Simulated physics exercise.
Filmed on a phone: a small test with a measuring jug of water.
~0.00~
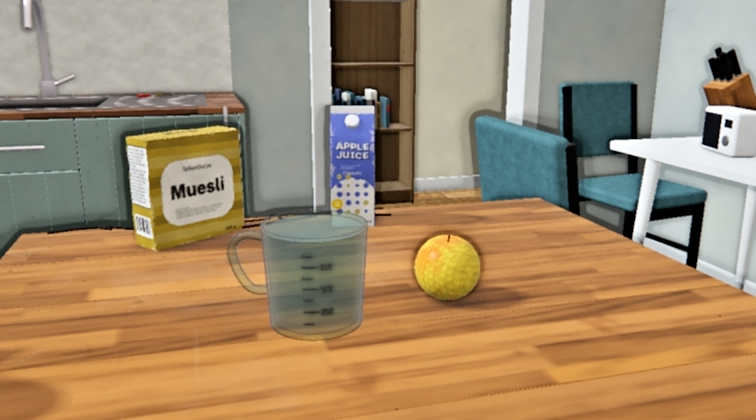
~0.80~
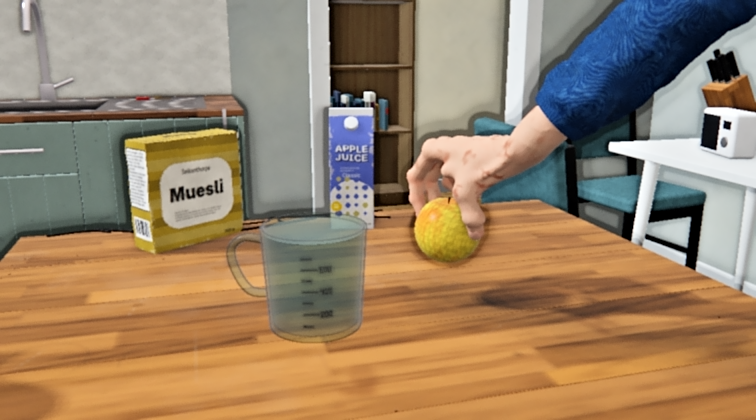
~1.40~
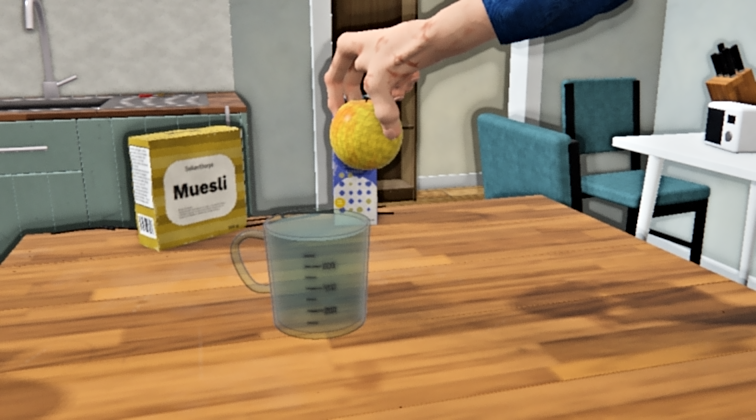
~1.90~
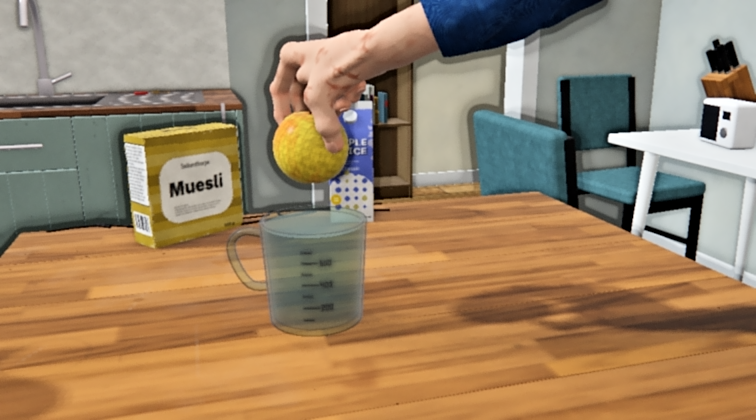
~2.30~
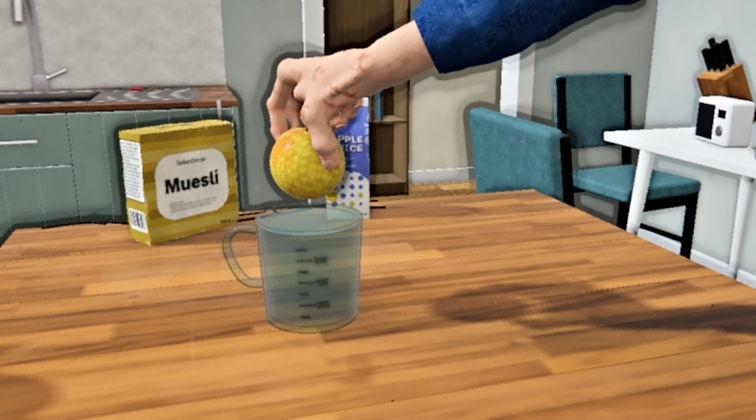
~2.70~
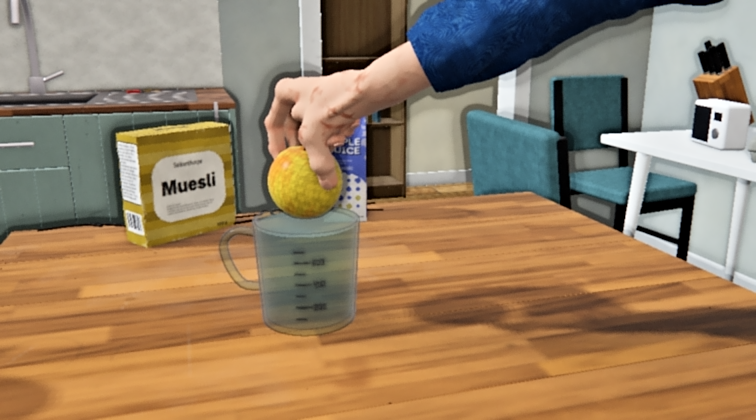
A hand lifts the yellow apple, carries it left, and lowers it over the measuring jug.
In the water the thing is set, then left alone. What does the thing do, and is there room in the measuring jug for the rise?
Well, it keeps afloat, and as for the measuring jug, it spills.
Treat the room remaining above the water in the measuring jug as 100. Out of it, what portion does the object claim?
About 390 percent.
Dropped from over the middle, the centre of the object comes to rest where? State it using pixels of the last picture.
(307, 234), more or less.
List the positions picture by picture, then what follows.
In the first frame, the apple lies on the top at (447, 268); measuring jug (316, 270) nearly full.
The second frame shows a hand picks up the apple at (447, 230); measuring jug nearly full, surface at (314, 230).
In the third frame, the apple is carried over at (366, 134); measuring jug (319, 268) nearly full.
In the fourth frame, the apple is above the measuring jug at (311, 147); measuring jug nearly full, surface at (314, 224).
The fifth frame shows the apple comes down at (307, 163); measuring jug (311, 263) nearly full.
In the sixth frame, the apple is just over the surface at (305, 181); measuring jug nearly full, surface at (307, 223).
By 3.0 s, the apple enters the water; the measuring jug is full to the brim; it has run over.
By 3.4 s, the apple comes up again; the measuring jug is full to the brim; it has run over.
By 5.0 s, the apple rides on the surface; the measuring jug is full to the brim; it has run over.
